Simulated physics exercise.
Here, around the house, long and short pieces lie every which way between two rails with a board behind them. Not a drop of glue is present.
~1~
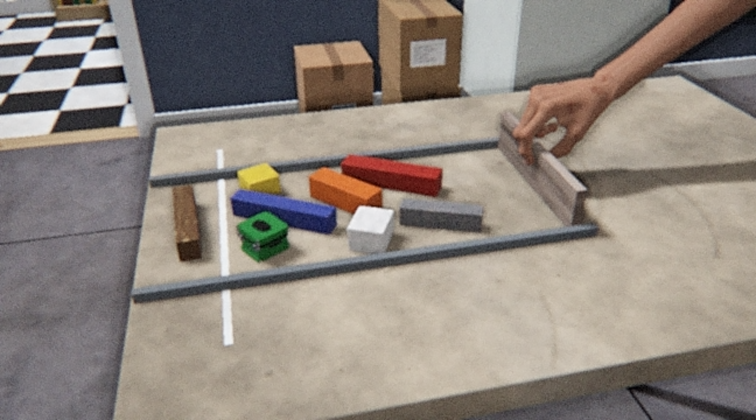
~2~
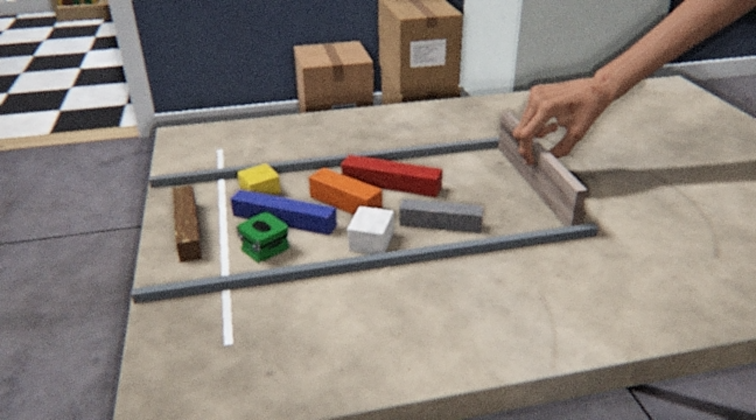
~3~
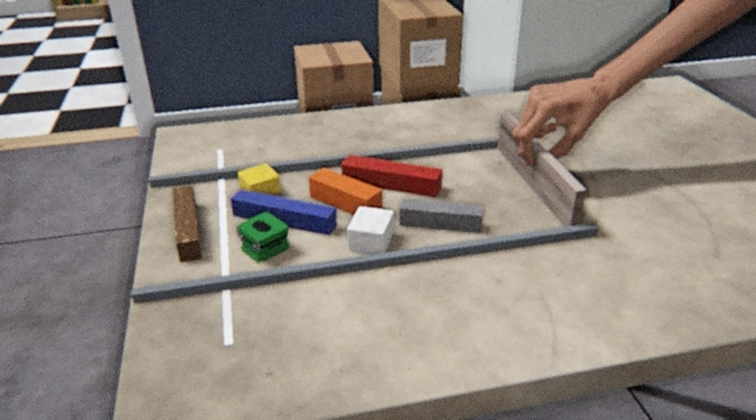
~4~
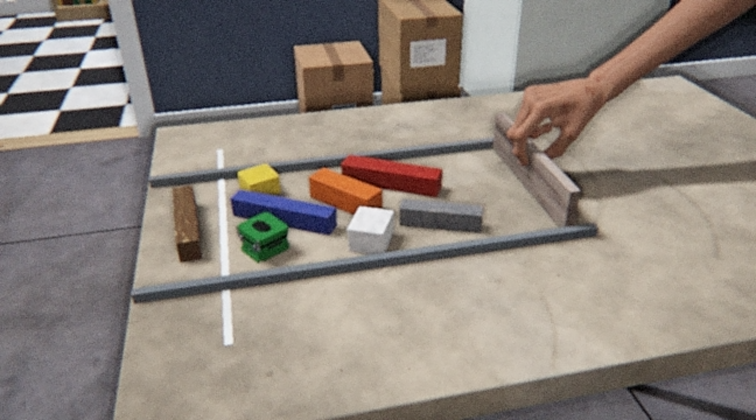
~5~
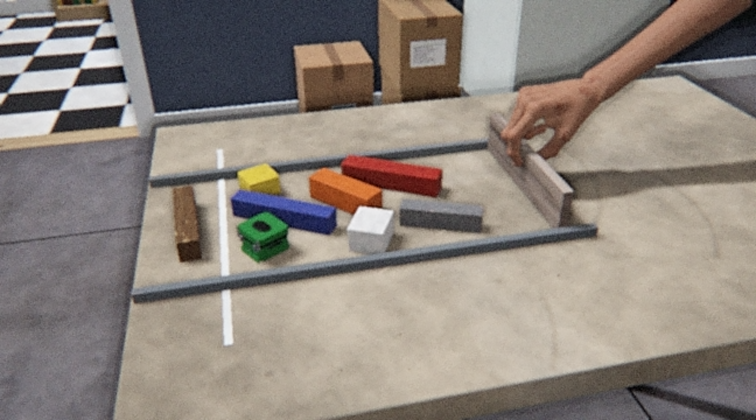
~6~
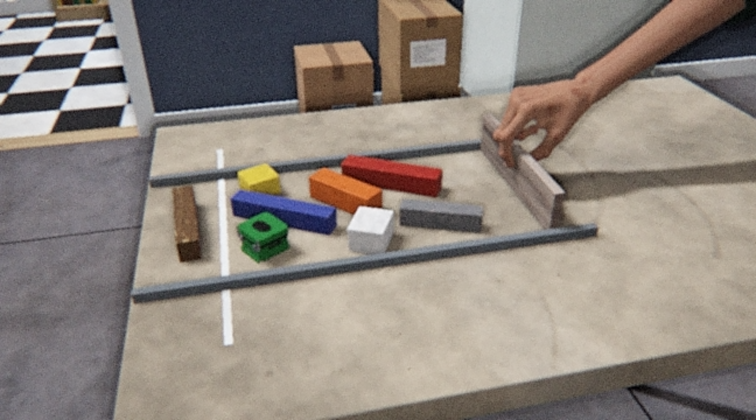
A hand slides an upright board slightly left between two rails toward scattered coloured blocks.
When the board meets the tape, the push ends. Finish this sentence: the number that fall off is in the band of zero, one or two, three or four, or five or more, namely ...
Namely one or two.
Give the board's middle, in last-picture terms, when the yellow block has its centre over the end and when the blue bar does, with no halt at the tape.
When the yellow block crosses, the middle is near (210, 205); when the blue bar crosses, near (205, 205).
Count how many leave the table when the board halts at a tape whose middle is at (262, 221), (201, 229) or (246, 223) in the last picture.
In order, 0, 4 and 1.
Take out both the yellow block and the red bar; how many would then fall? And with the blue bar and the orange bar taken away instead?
First 0, then 0.
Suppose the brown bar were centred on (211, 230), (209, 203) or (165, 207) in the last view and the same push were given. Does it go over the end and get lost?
Taking the places in order, it ends up falling, then ends up falling, then ends up falling.
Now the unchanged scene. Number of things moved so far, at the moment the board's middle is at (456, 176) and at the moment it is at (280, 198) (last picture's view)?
1 and 8.
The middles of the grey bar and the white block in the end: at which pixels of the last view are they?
Final pixels, roughly: (194, 236) for the first, (181, 263) for the other.
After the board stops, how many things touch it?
I count 2 of them.
Soon after, none off yet; brown bar at rest near (187, 222); green case at rest near (264, 238); yellow block at rest near (259, 183).
At rest, the number that fall off is one or two; fallen, brown bar.
